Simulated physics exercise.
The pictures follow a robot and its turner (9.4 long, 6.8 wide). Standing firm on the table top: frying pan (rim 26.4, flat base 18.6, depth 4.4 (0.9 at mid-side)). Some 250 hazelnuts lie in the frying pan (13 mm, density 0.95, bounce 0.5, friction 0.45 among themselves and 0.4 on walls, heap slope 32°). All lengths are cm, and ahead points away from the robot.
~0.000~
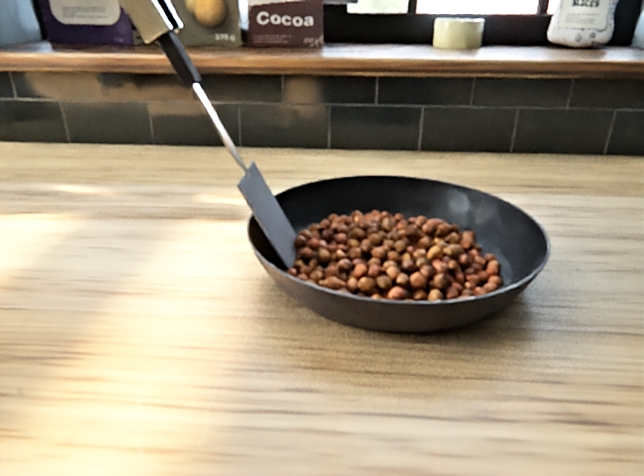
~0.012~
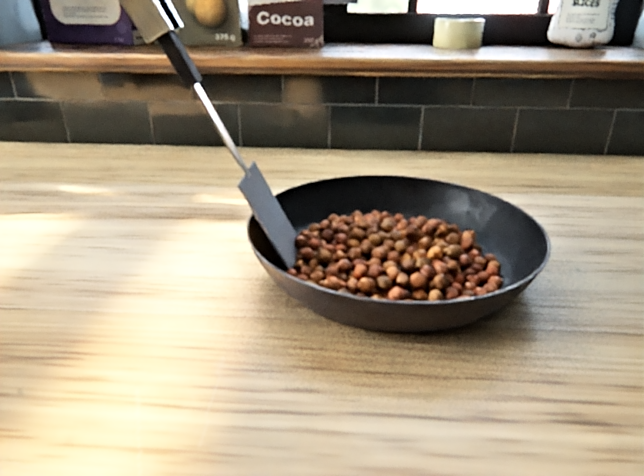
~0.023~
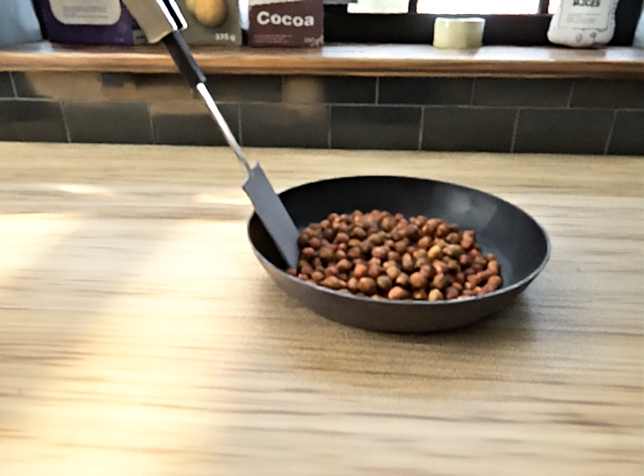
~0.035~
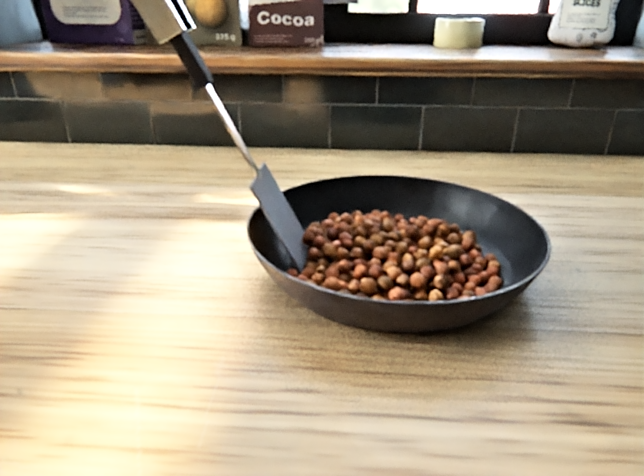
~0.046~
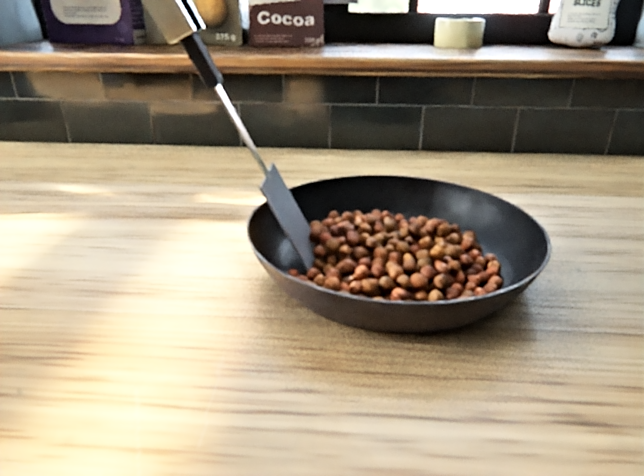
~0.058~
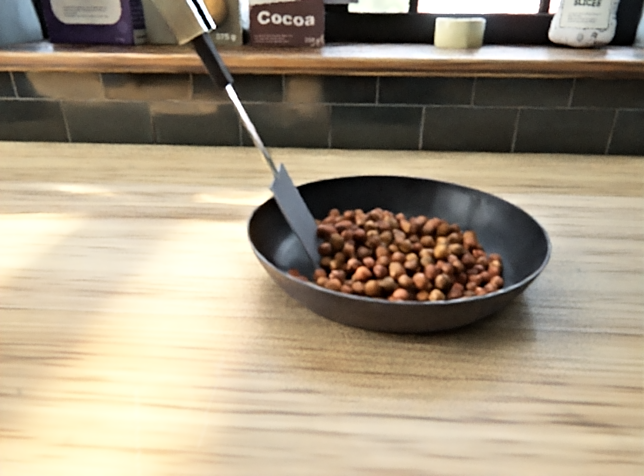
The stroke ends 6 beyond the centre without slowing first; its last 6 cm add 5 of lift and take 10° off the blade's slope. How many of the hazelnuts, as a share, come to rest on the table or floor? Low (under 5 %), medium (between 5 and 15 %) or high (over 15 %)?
On the table or floor the share is low, under 5 %.
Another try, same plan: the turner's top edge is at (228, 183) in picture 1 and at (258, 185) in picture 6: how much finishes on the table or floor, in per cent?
About 5 per cent.
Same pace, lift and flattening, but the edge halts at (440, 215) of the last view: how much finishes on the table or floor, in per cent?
Some 0 per cent.
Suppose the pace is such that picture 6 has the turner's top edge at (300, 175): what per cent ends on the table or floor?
About 10 per cent.
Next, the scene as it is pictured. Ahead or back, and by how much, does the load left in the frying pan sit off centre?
Some 4.0 cm ahead.
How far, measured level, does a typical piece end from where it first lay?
Some 3 cm.
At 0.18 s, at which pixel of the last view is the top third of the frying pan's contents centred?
Near (438, 247).
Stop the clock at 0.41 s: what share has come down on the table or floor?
About 2 per cent.
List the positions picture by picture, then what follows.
Turner top edge at (246, 172), sloping 63°; upper third of the load around (389, 248), from x 290 to 495, top at y 215; 251 in the frying pan, in the first picture.
Turner top edge at (246, 172), sloping 63°; upper third of the load around (389, 248), from x 290 to 495, top at y 215, in the second picture.
Turner top edge at (250, 173), sloping 63°; upper third of the load around (389, 248), from x 290 to 495, top at y 215, in the third picture.
Turner top edge at (257, 174), sloping 63°; upper third of the load around (390, 247), from x 290 to 495, top at y 215, in the fourth picture.
Turner top edge at (267, 174), sloping 63°; upper third of the load around (393, 245), from x 295 to 495, top at y 215, in the fifth picture.
Turner top edge at (276, 174), sloping 63°; upper third of the load around (392, 244), from x 295 to 495, top at y 215; 251 in the frying pan, in the sixth picture.
After 0.12 s, sloping 63°, highest piece 5 above the table; 251 in the frying pan.
After 0.18 s, sloping 59°, highest piece 6 above the table; 251 in the frying pan.
After 0.41 s, sloping 53°, highest piece 6 above the table; 247 in the frying pan, 4 on the table or floor.
After 1.46 s, sloping 53°, highest piece 4 above the table; 247 in the frying pan, 4 on the table or floor.
At rest, 247 in the frying pan, 4 on the table or floor. That is 2 % on the table or floor.
